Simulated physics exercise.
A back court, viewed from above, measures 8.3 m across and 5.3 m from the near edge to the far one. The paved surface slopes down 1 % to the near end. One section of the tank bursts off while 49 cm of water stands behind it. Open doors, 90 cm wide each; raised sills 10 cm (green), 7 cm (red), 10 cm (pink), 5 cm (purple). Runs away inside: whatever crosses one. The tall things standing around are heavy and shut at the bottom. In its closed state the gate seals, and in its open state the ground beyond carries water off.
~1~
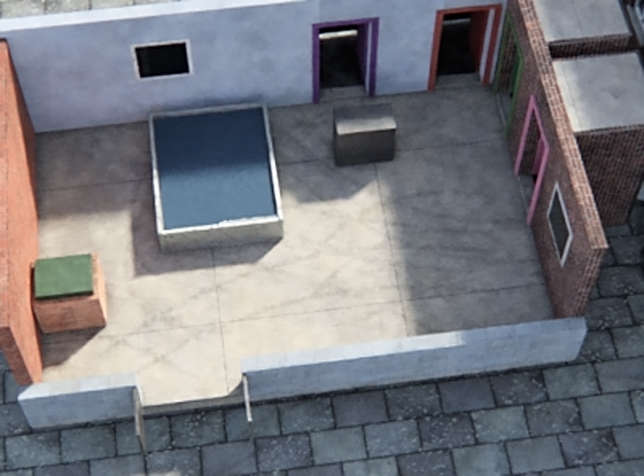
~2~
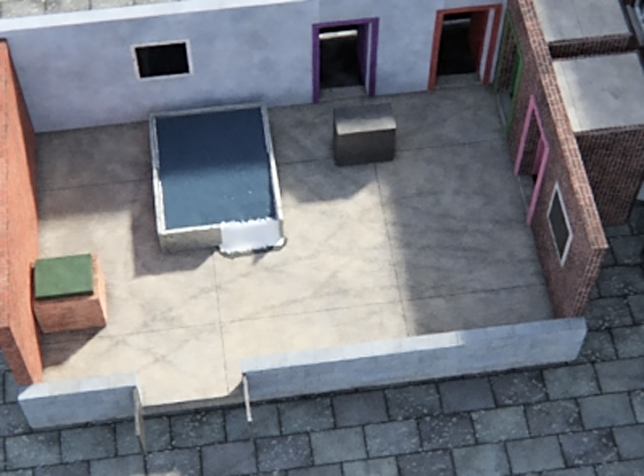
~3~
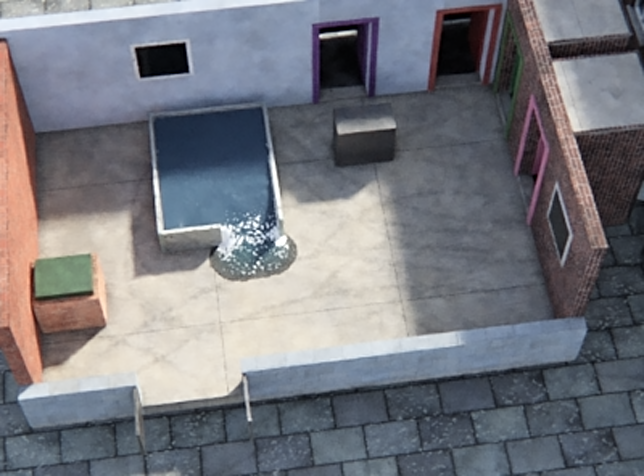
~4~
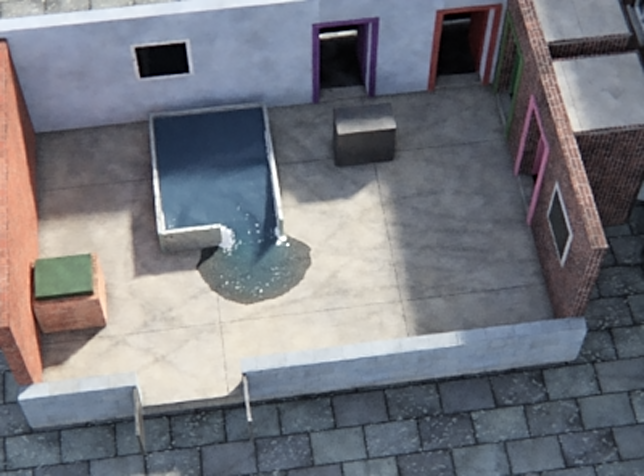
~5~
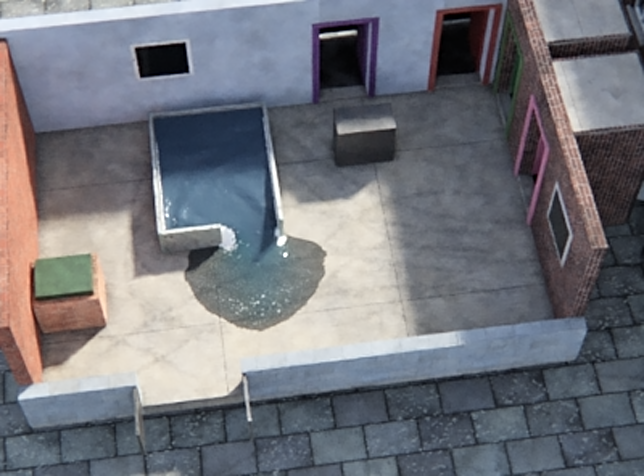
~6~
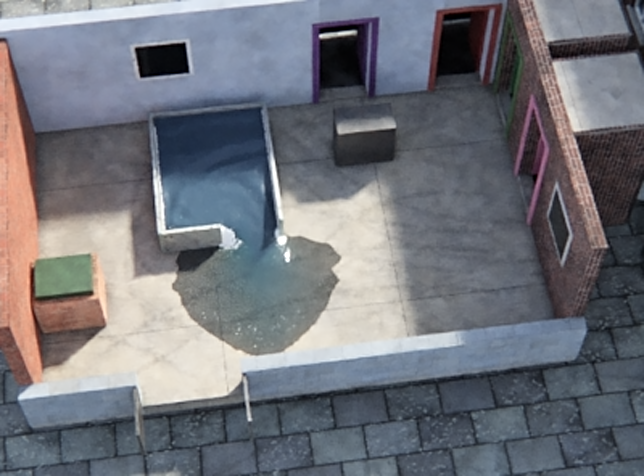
The footage shows a walled courtyard with a raised tank of blue water, still at first, until a section of its near wall bursts away and water pours out, spreading across the paving in a widening dark pool.
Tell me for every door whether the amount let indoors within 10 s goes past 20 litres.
Here it is: The green door stays short of it; the red door stays short of it; the pink door stays short of it; the purple door stays short of it.
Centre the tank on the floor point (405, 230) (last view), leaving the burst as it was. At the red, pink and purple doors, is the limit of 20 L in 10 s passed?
With respect to that limit, red ends up outside it, pink ends up inside it, purple ends up inside it.
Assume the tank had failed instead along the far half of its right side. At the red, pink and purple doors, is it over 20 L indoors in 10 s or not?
Outcomes - red: Exceeded, pink: Not exceeded, purple: Exceeded.
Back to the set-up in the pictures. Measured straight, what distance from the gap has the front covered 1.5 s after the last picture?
It comes to some 4.4 metres.
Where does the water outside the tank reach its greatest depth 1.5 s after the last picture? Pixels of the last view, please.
Spot: Approx. (282, 374).
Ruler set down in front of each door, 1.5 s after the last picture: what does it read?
Depths: Green door 0 cm, red door 0 cm, pink door 0 cm, purple door 0 cm.
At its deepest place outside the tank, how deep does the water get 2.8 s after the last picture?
It tops out at some 22 cm.
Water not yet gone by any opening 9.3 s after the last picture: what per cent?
Roughly 76 per cent is still there.
Then, 0.7 s after the last picture water covers 20 % of the floor and is deepest (27 cm) near (265, 250); green door not reached, red door not reached, pink door not reached, purple door not reached.
Then, 1.5 s after the last picture water covers 25 % of the floor and is deepest (28 cm) near (282, 374); green door not reached, red door not reached, pink door not reached, purple door not reached.
Then, 2.8 s after the last picture water covers 30 % of the floor and is deepest (22 cm) near (546, 341); green door not reached, red door not reached, pink door not reached, purple door not reached.
Then, 5.3 s after the last picture water covers 50 % of the floor and is deepest (14 cm) near (271, 376); green door 2 cm at the sill, 0 L in, red door not reached, pink door 6 cm at the sill, 0 L in, purple door not reached.
Then, 9.3 s after the last picture water covers 75 % of the floor and is deepest (10 cm) near (514, 346); green door 7 cm at the sill, 0 L in, red door 6 cm at the sill, 1 L in, pink door 5 cm at the sill, 0 L in, purple door 3 cm at the sill, 0 L in.
